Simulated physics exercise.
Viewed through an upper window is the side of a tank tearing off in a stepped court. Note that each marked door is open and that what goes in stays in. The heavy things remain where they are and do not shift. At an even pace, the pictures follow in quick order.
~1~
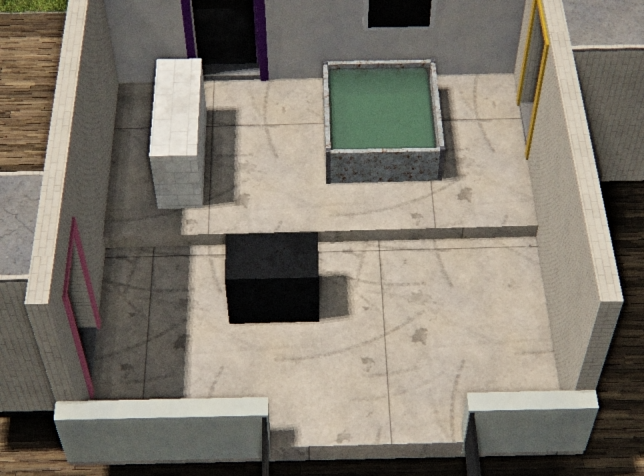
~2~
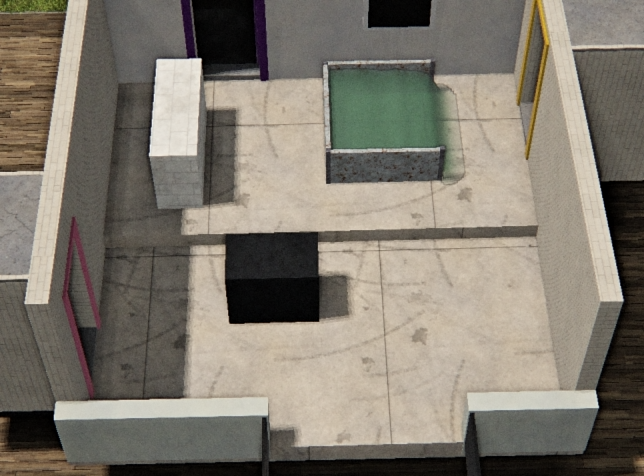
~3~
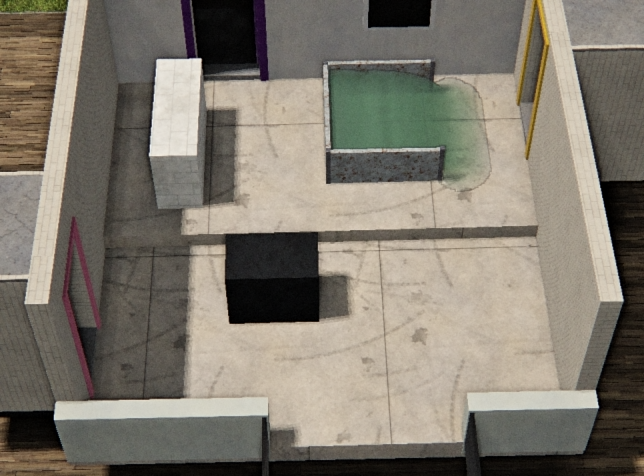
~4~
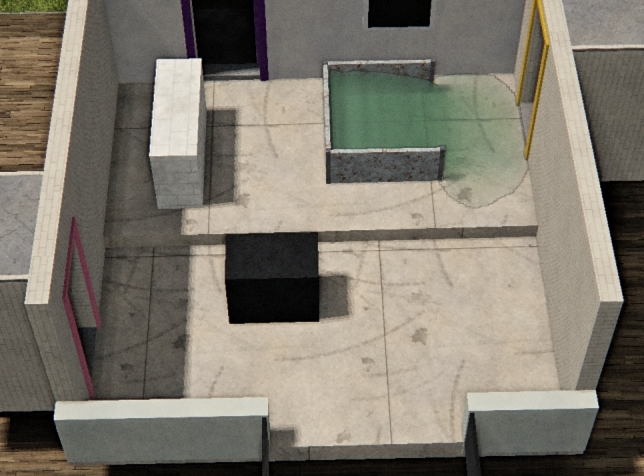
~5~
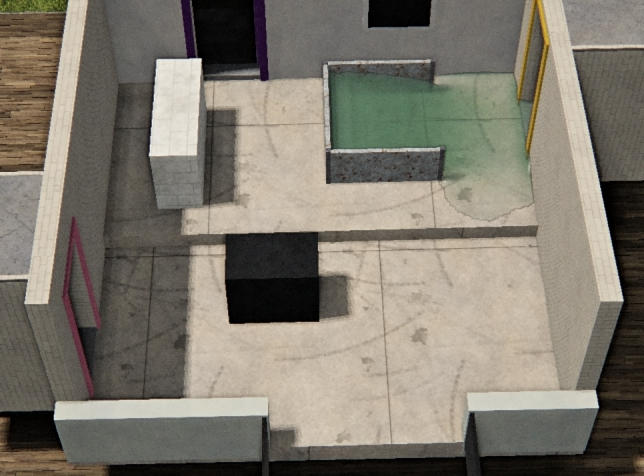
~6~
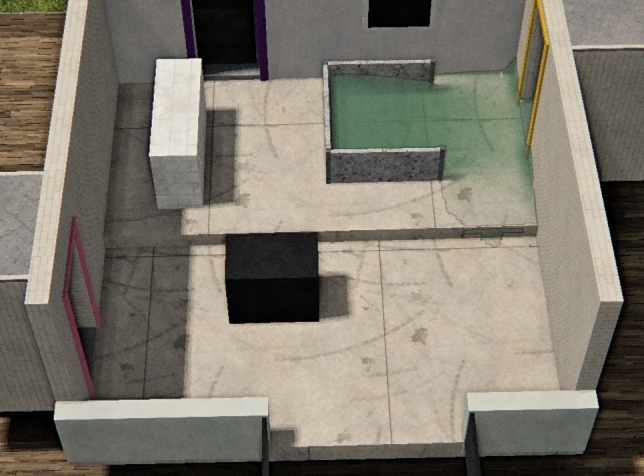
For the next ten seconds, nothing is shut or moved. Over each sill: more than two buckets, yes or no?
Pink door: No, not more; purple door: No, not more; yellow door: Yes, more.
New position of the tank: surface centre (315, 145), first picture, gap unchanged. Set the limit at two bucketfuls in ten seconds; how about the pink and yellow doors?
Note: Pink door does not reach it; yellow door surpasses it.
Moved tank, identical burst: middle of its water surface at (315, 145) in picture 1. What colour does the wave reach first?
The yellow one.
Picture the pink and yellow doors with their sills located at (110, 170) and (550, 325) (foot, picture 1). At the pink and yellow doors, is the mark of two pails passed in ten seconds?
Looking at each, the pink one doesn't reach that level; as for the yellow one, it doesn't reach that level.
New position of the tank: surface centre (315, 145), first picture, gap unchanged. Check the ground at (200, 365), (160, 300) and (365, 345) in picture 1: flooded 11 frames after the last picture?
First spot stays unwetted, second spot stays unwetted, third spot stays unwetted.
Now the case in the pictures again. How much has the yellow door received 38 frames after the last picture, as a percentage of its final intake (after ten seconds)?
Roughly 100 percent.
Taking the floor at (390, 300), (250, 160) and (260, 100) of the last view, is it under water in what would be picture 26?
Lab note, in the order given: Wet through, unwetted, wet through.
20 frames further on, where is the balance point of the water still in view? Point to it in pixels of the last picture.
Close to (437, 180).
A moment on, water covers 15 % of the floor; the pink door not reached, the purple door not reached, the yellow door far over two buckets in.
Next, water covers 25 % of the floor; the pink door not reached, the purple door not reached, the yellow door far over two buckets in.
Then, water covers 40 % of the floor; the pink door not reached, the purple door wet at the sill, nothing in, the yellow door far over two buckets in.
Later, water covers 50 % of the floor; the pink door not reached, the purple door wet at the sill, nothing in, the yellow door far over two buckets in.
In the end, water covers 65 % of the floor; the pink door wet at the sill, nothing in, the purple door wet at the sill, nothing in, the yellow door far over two buckets in.
